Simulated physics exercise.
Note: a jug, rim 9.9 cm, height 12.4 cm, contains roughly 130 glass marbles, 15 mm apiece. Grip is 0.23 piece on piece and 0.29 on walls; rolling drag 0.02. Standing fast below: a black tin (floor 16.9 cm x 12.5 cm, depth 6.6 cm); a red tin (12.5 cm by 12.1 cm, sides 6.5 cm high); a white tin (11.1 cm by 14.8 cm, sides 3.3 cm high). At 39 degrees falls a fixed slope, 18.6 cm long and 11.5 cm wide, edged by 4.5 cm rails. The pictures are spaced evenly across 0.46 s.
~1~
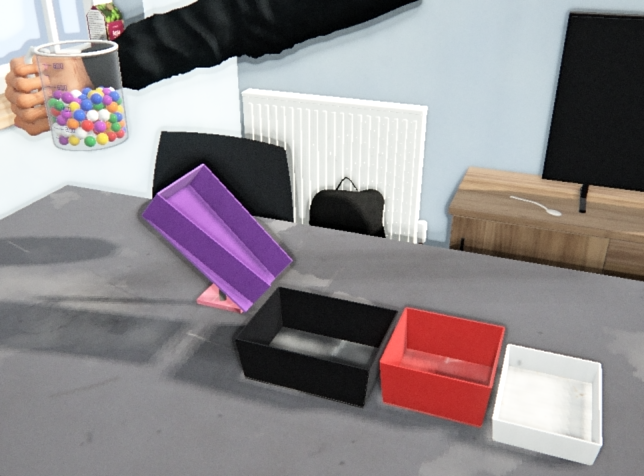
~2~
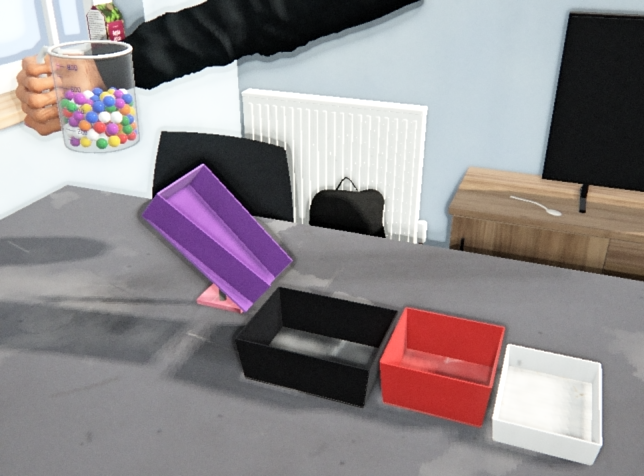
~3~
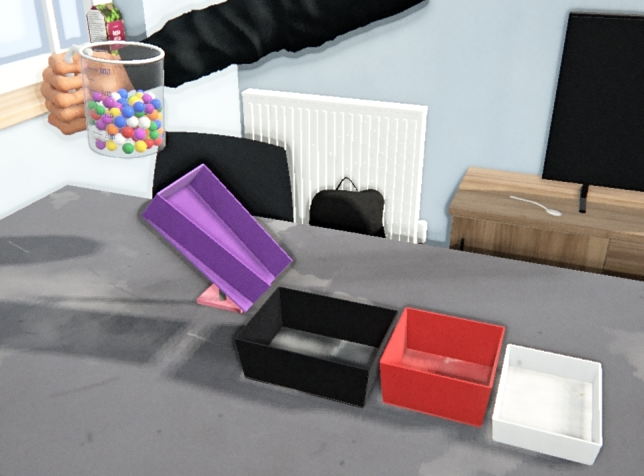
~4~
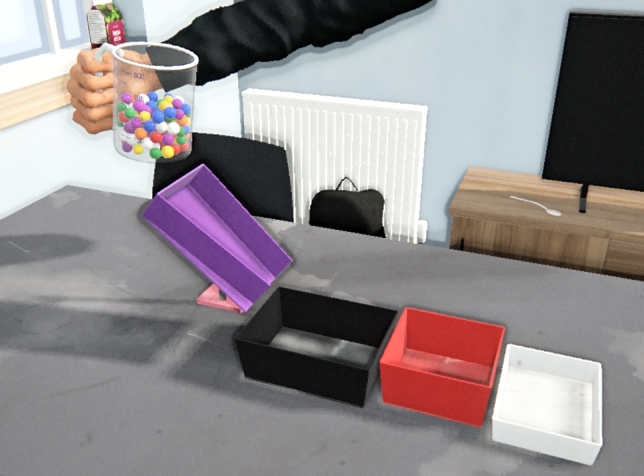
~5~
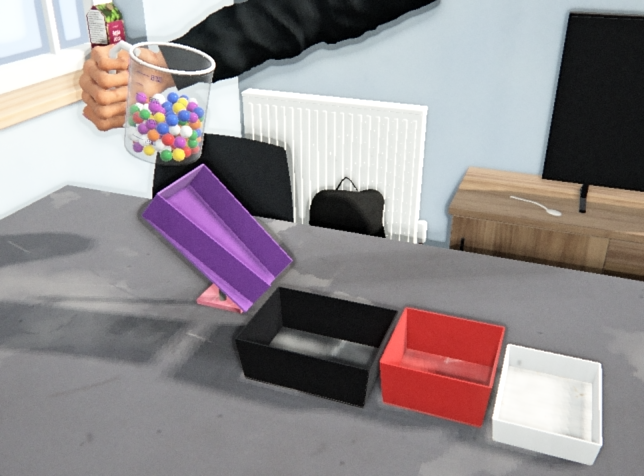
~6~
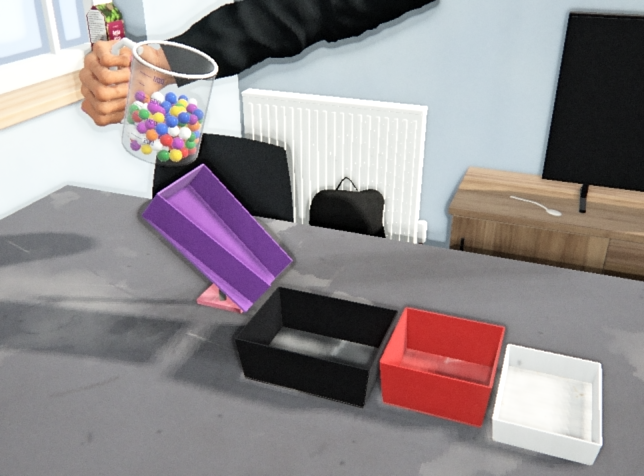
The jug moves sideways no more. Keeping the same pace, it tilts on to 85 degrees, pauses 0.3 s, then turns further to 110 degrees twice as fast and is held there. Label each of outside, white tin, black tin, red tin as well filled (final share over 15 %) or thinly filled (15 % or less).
Outside: Thinly filled, white tin: Thinly filled, black tin: Well filled, red tin: Thinly filled.
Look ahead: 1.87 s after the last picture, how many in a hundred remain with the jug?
Roughly 90 per cent remains.
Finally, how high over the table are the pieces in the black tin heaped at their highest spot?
Around 4.0 centimetres above the table.
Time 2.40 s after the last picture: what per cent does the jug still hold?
Around 35 per cent of the load is still there.
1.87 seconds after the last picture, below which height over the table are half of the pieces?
About 32 cm.
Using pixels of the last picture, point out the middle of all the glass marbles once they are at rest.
It sits close to (331, 360) in the last picture.
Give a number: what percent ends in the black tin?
Share: Around 95 per cent.
Then, 0.72 s after the last picture, tilt 50 degrees; jug 100 %; middle of all pieces near (156, 118).
Then, 1.32 s after the last picture, tilt 77 degrees; jug 100 %; middle of all pieces near (154, 113).
Then, 1.87 s after the last picture, tilt 85 degrees; slope 10 %, jug 90 %; middle of all pieces near (175, 135).
Then, 2.40 s after the last picture, tilt 110 degrees; slope 35 %, jug 35 %, black tin 30 %; middle of all pieces near (244, 226).
In the end, slope 0 %, white tin 0 %, red tin 0 %, jug 0 %, black tin 95 %, outside 5 %.
